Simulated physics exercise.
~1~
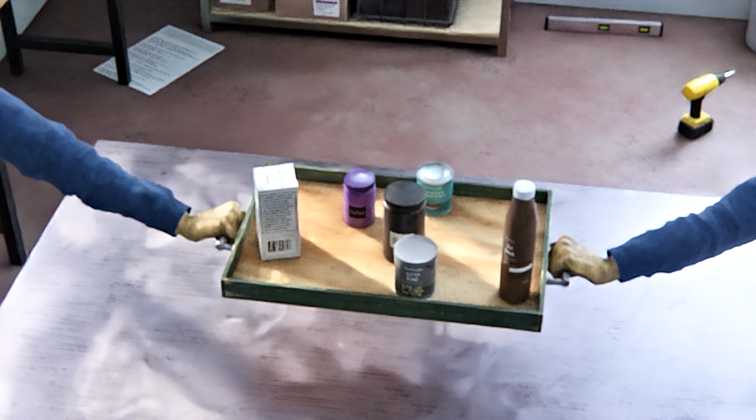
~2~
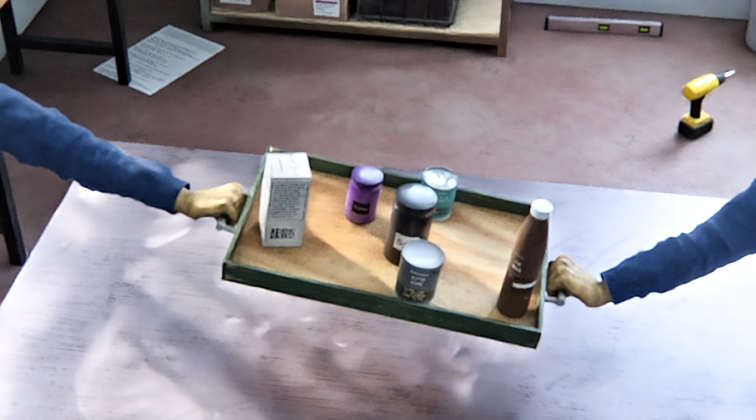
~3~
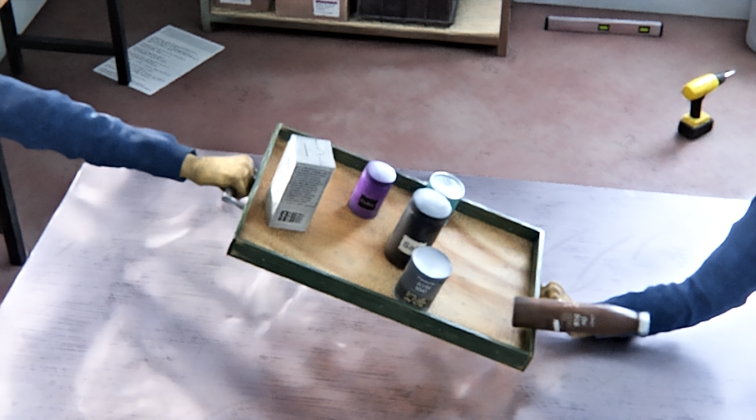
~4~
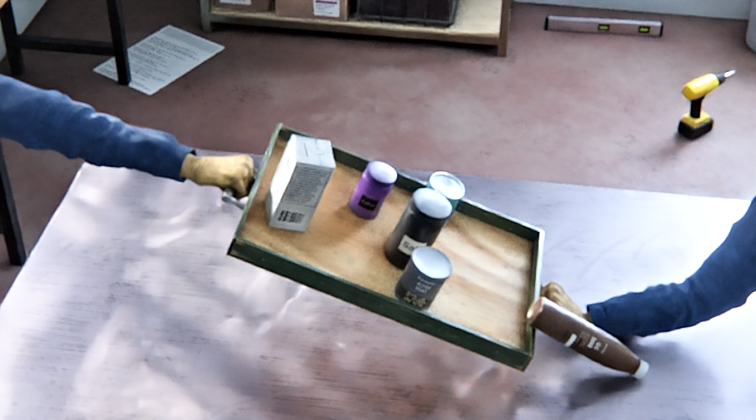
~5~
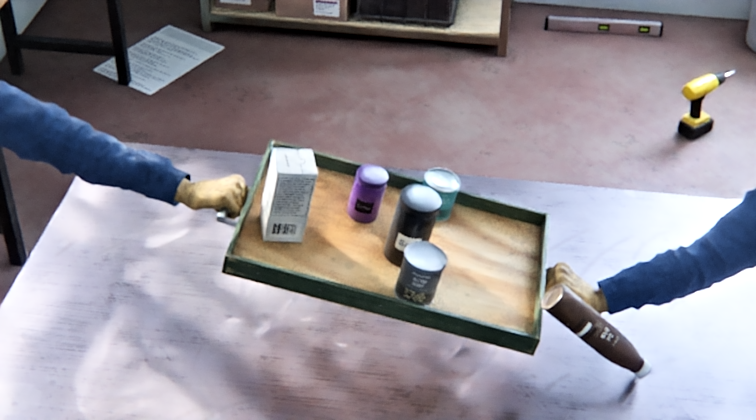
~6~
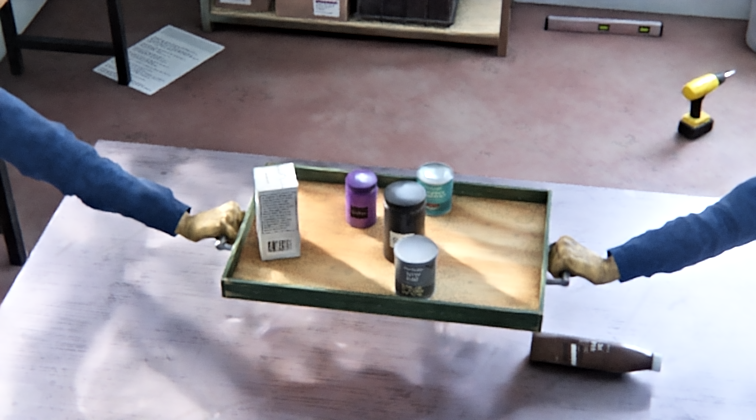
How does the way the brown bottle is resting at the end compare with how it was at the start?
At the start the brown bottle stands upright on the tray, and at the end it lies on its side on the table.
